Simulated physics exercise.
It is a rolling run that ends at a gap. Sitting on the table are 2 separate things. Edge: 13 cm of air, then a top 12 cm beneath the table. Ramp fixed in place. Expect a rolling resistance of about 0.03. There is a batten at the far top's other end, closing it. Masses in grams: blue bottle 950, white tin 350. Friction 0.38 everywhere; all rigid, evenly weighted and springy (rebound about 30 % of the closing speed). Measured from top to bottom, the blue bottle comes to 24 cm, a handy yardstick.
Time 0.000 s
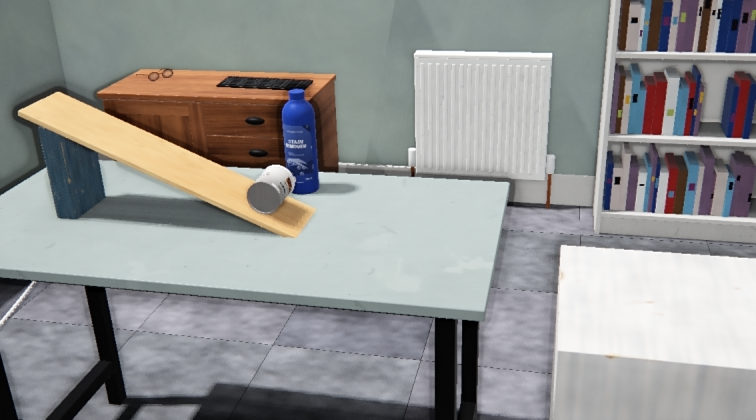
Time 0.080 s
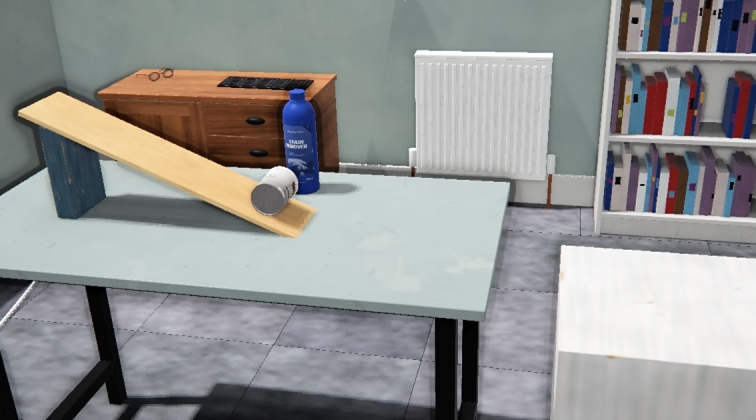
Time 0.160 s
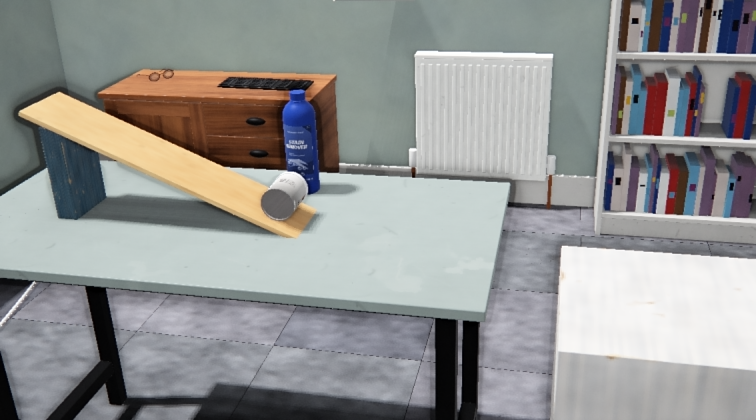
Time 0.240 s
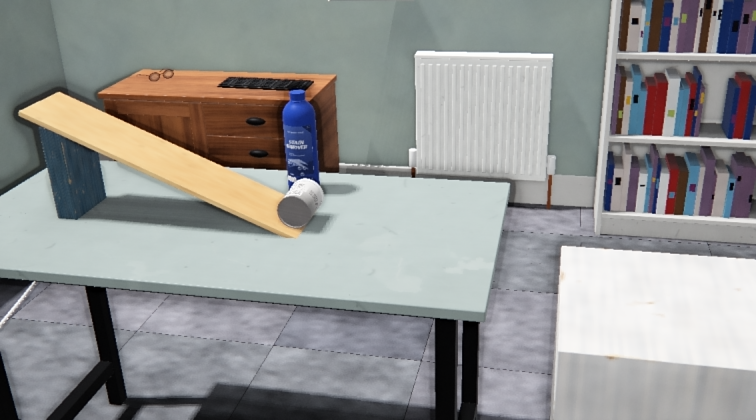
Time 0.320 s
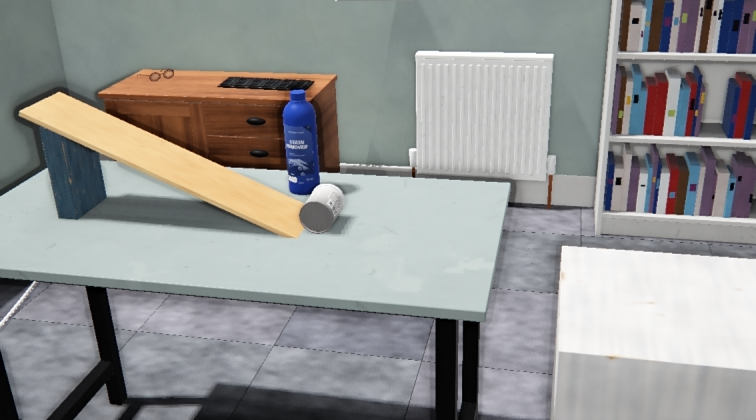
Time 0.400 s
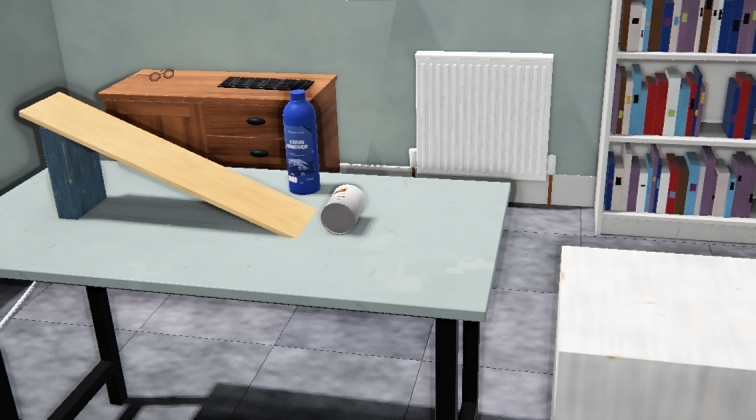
White tin rolling down a wooden ramp past a blue bottle and off its lower end, moving right across the tabletop.
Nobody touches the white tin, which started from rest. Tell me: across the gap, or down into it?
Down into it.
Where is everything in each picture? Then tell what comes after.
The first frame shows edge 50 cm away; white tin (271, 190); blue bottle (300, 141).
The second frame shows edge 49 cm away; white tin (275, 191); blue bottle (301, 141).
The third frame shows edge 47 cm away; white tin (284, 196); blue bottle (301, 142).
The fourth frame shows edge 43 cm away; white tin (301, 204); blue bottle (301, 142).
The fifth frame shows edge 39 cm away; white tin (322, 208); blue bottle (301, 142).
The sixth frame shows edge 34 cm away; white tin (344, 210); blue bottle (301, 142).
By 0.90 s, edge 7 cm away; white tin near (469, 218).
By 1.30 s, down in the gap; white tin near (534, 341).
When it is over (1.7 s), down in the gap; blue bottle within 8 cm of the start.
